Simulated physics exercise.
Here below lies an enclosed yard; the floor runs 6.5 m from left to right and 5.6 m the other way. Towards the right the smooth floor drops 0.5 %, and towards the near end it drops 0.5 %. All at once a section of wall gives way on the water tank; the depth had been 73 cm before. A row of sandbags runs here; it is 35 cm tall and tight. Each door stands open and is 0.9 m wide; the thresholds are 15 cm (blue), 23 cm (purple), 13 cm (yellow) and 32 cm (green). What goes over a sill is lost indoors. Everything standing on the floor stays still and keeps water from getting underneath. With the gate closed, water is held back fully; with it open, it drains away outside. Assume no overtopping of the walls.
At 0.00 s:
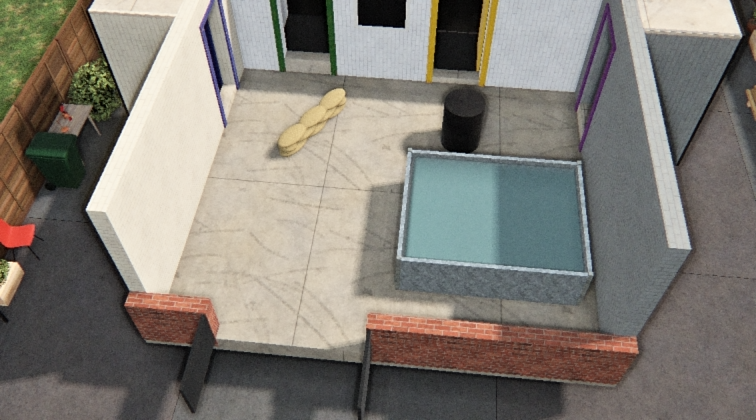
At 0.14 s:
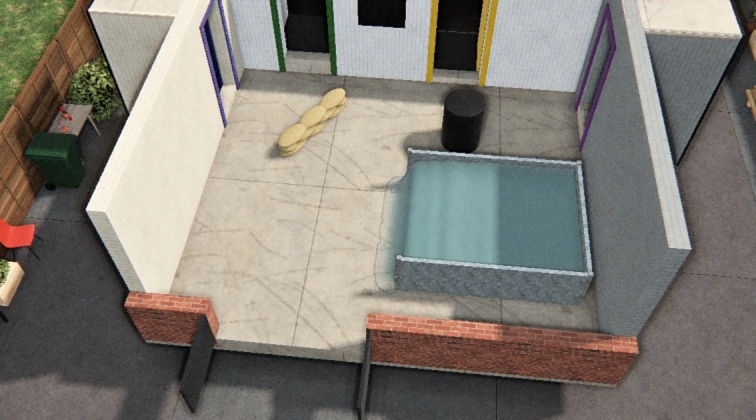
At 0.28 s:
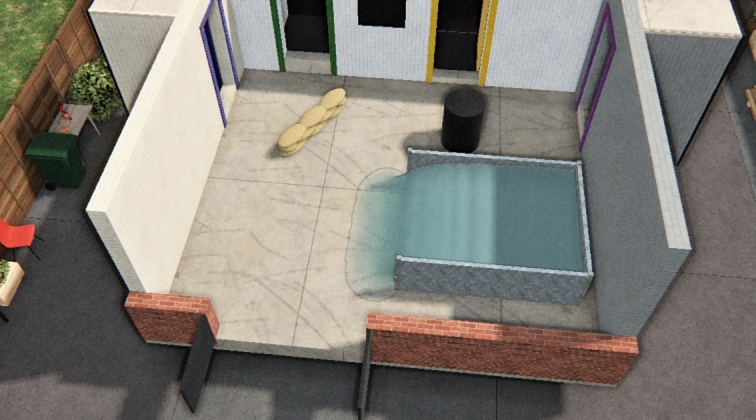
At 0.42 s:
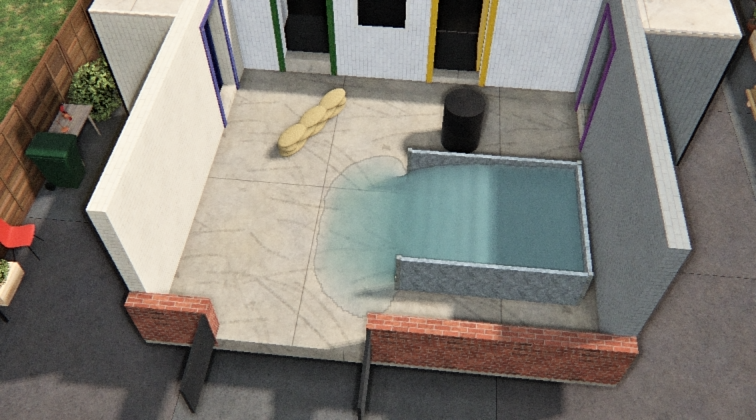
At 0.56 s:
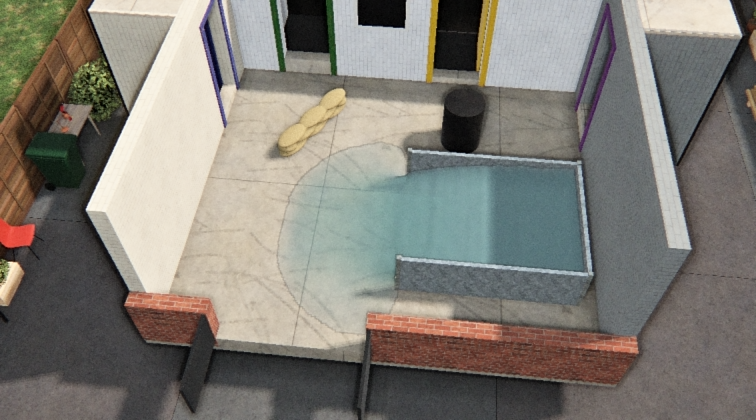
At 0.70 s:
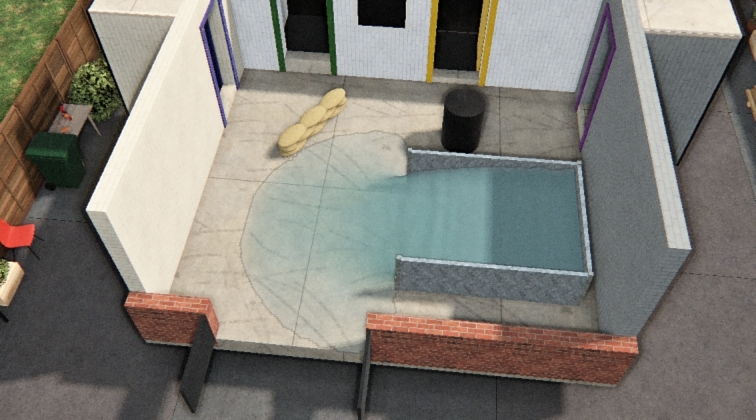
Water pours from the open left side of a tank and spreads across the pale yard floor.
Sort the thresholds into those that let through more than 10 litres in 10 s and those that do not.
Sorted: Blue door does not; purple door does not; yellow door does not; green door does not.
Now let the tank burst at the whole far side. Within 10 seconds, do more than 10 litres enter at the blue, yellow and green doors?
Blue door surpasses it, yellow door surpasses it, green door doesn't reach it.
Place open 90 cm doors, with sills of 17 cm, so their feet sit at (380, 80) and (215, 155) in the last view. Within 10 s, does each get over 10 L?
In turn: Short of it, beyond it.
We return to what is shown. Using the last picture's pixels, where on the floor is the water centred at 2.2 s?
Its balance point sits around (357, 225).
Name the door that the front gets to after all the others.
The answer is the purple door.
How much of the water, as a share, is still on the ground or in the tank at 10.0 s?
About 70 per cent.
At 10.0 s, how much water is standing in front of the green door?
I'd put it near 8.0 cm.
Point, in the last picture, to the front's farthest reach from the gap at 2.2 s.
Somewhere about (243, 74).
After 1.4 s water covers 40 % of the floor and is deepest (37 cm) near (197, 212); blue door not reached, purple door not reached, yellow door not reached, green door not reached.
After 2.2 s water covers 50 % of the floor and is deepest (46 cm) near (161, 318); blue door 8 cm at the sill, 0 L in, purple door not reached, yellow door not reached, green door not reached.
After 3.5 s water covers 65 % of the floor and is deepest (34 cm) near (161, 318); blue door 12 cm at the sill, 0 L in, purple door not reached, yellow door 6 cm at the sill, 0 L in, green door 18 cm at the sill, 0 L in.
After 6.0 s water covers 85 % of the floor and is deepest (20 cm) near (571, 125); blue door 13 cm at the sill, 1 L in, purple door 19 cm at the sill, 0 L in, yellow door 7 cm at the sill, 0 L in, green door 14 cm at the sill, 0 L in.
After 10.0 s water covers 95 % of the floor and is deepest (19 cm) near (593, 359); blue door 8 cm at the sill, 1 L in, purple door 14 cm at the sill, 0 L in, yellow door 7 cm at the sill, 0 L in, green door 8 cm at the sill, 0 L in.
